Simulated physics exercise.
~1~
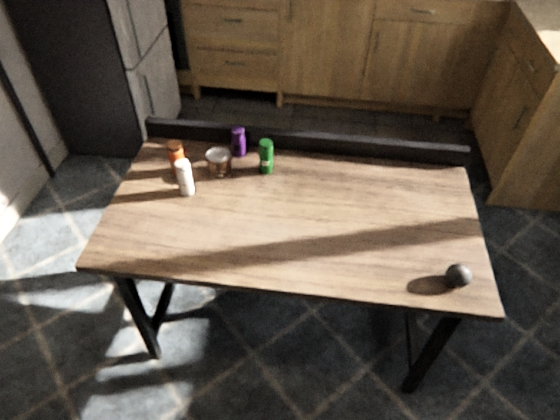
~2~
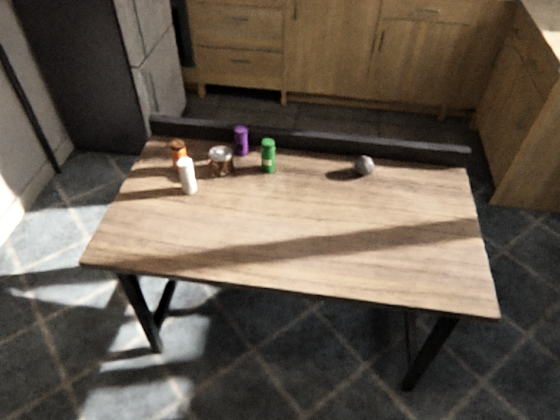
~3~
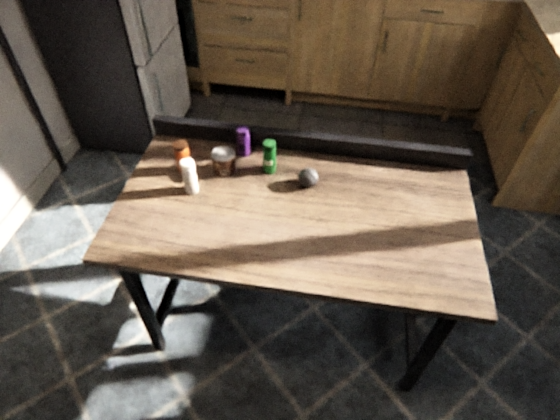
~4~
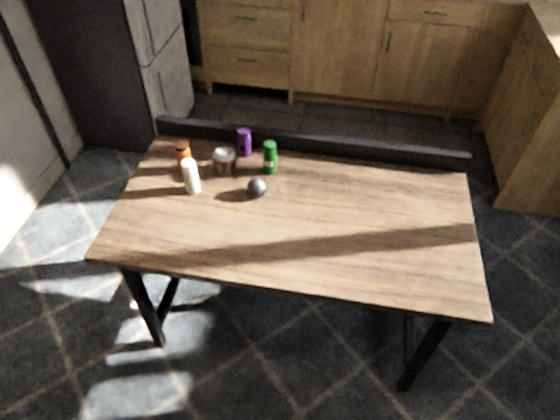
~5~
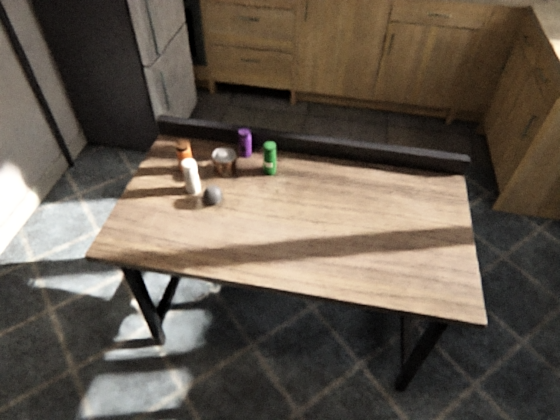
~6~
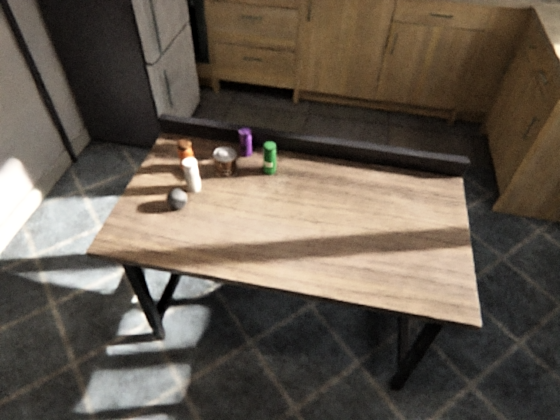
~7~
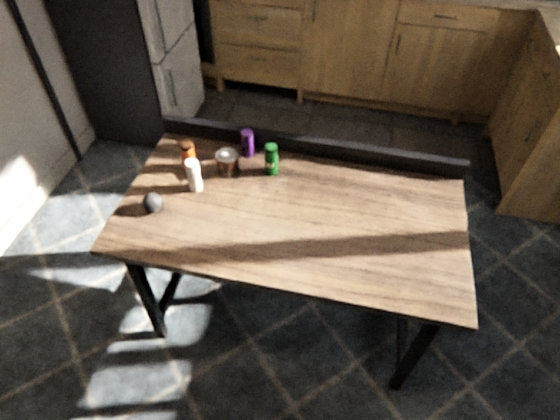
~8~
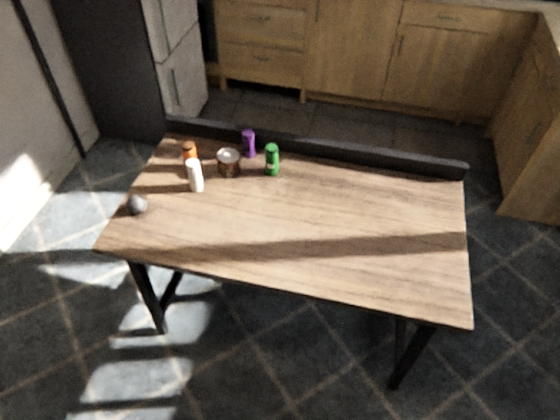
On a wooden table in a kitchen, a grey ball rolled from the near right toward the rail at the back, then travelled left past the small containers, slowing down until it was near the left edge, with all five containers still upright.
